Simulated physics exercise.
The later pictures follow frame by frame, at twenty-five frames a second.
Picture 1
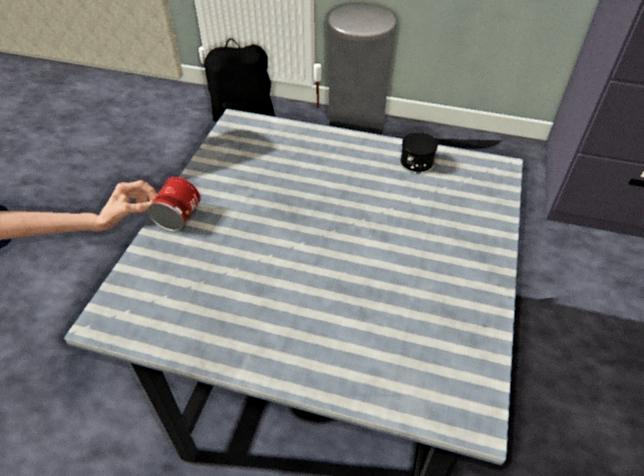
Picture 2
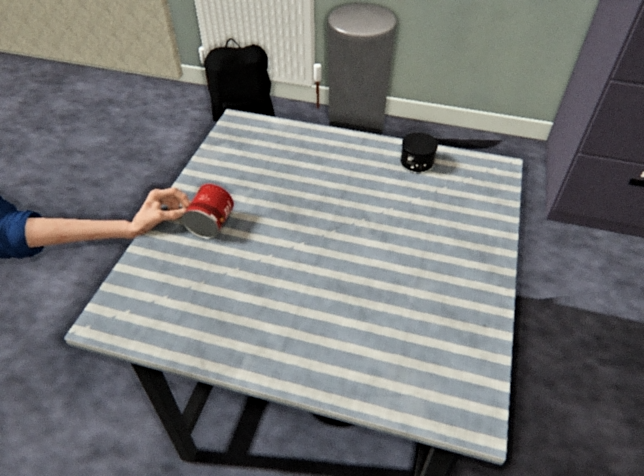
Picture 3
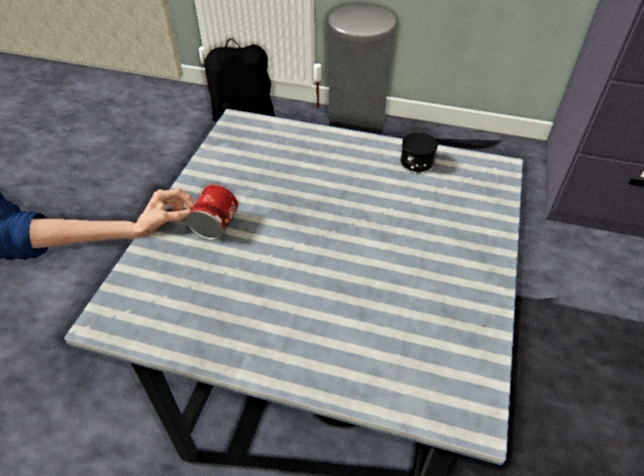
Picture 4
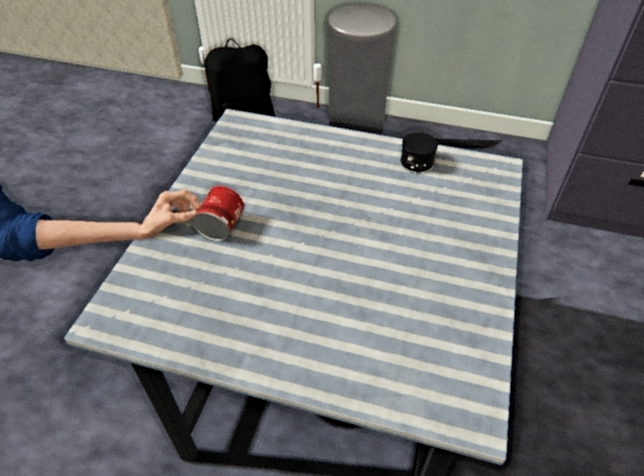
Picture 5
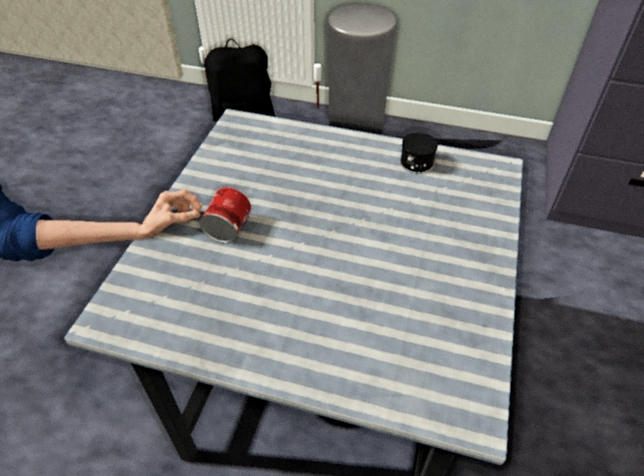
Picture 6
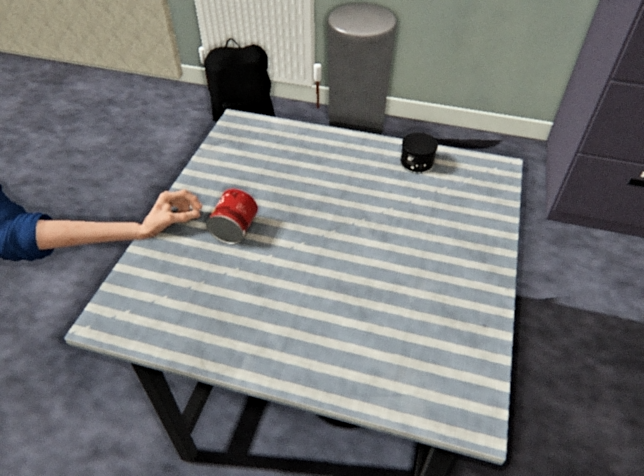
In a room with a striped table, a hand reaches in from the left holding a red tin tilted on its side, with a small black pot near the far edge. The hand moves the tin a short way right, then stays nearly still as the tin shifts slightly further right, away from the fingers.
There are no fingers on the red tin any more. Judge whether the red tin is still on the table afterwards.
Looks like it comes to rest on the table, then.
Then, 0.10 s later than the last frame, red tin moved about its own width near (248, 220).
Then, 0.30 s later than the last frame, red tin moved about its own width near (274, 226).
Then, 0.60 s later than the last frame, red tin moved well along near (302, 232).
When it is over, moved from the start, red tin. End places, in pixels of the last picture, red tin near (313, 234).
